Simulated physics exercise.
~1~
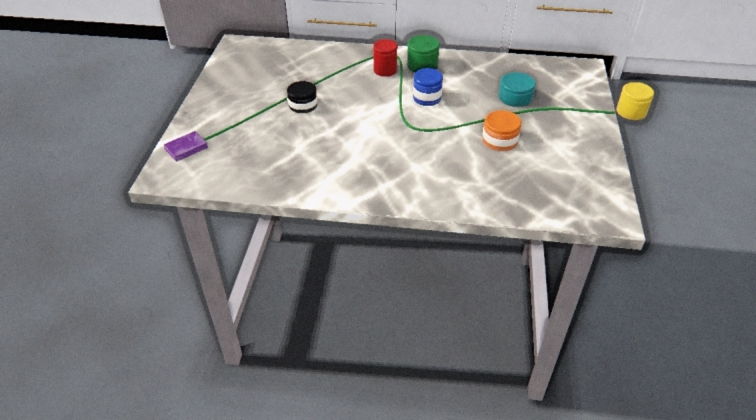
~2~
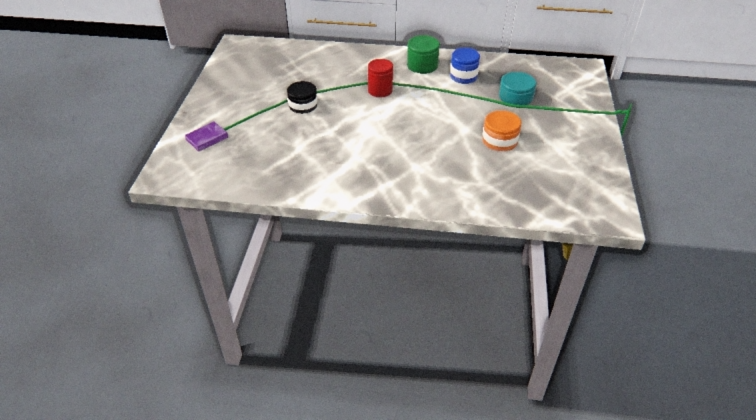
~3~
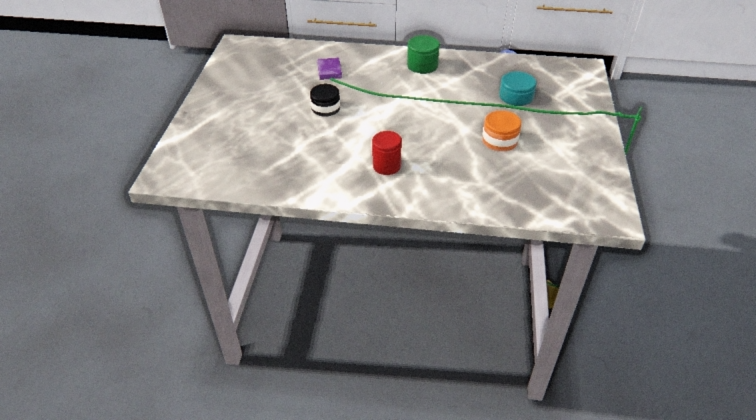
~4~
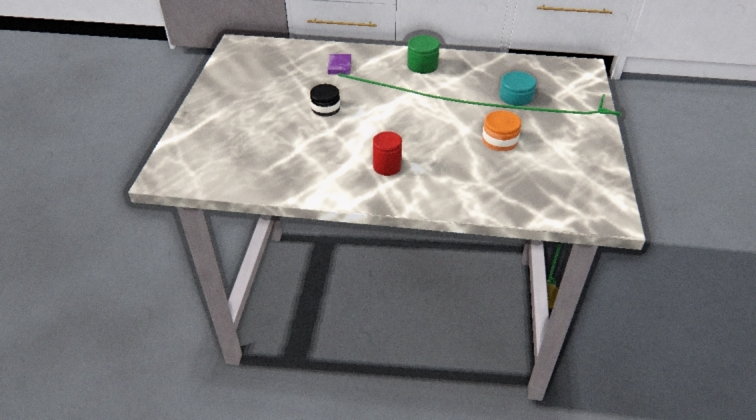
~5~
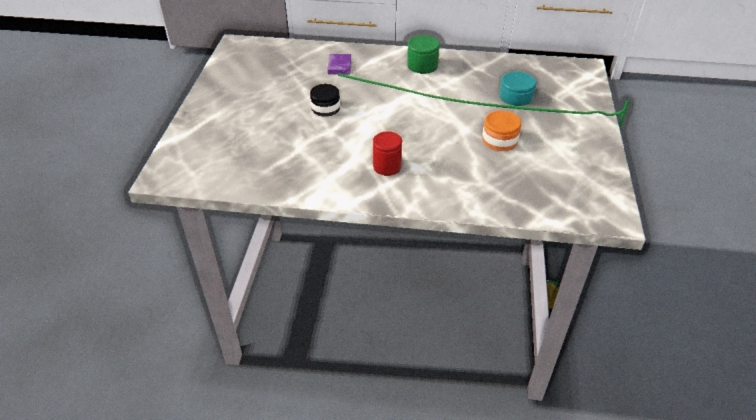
To begin with, a green cord winds across a marble-patterned table among colourful containers, joining a small purple block at the left to a yellow cylinder just beyond the right edge. The yellow piece drops out of sight below the tabletop, and the cord pulls straighter, nudging the red tub toward the viewer and the blue tin toward the far edge. Next, the blue tin goes over the back, while the red tub ends up nearer the front and the black canister shifts slightly right. The purple block is dragged right and toward the back, then slows to a stop. Finally, the red tub stands on the table with the black, green, teal and orange containers, the cord still trailing over the right edge.
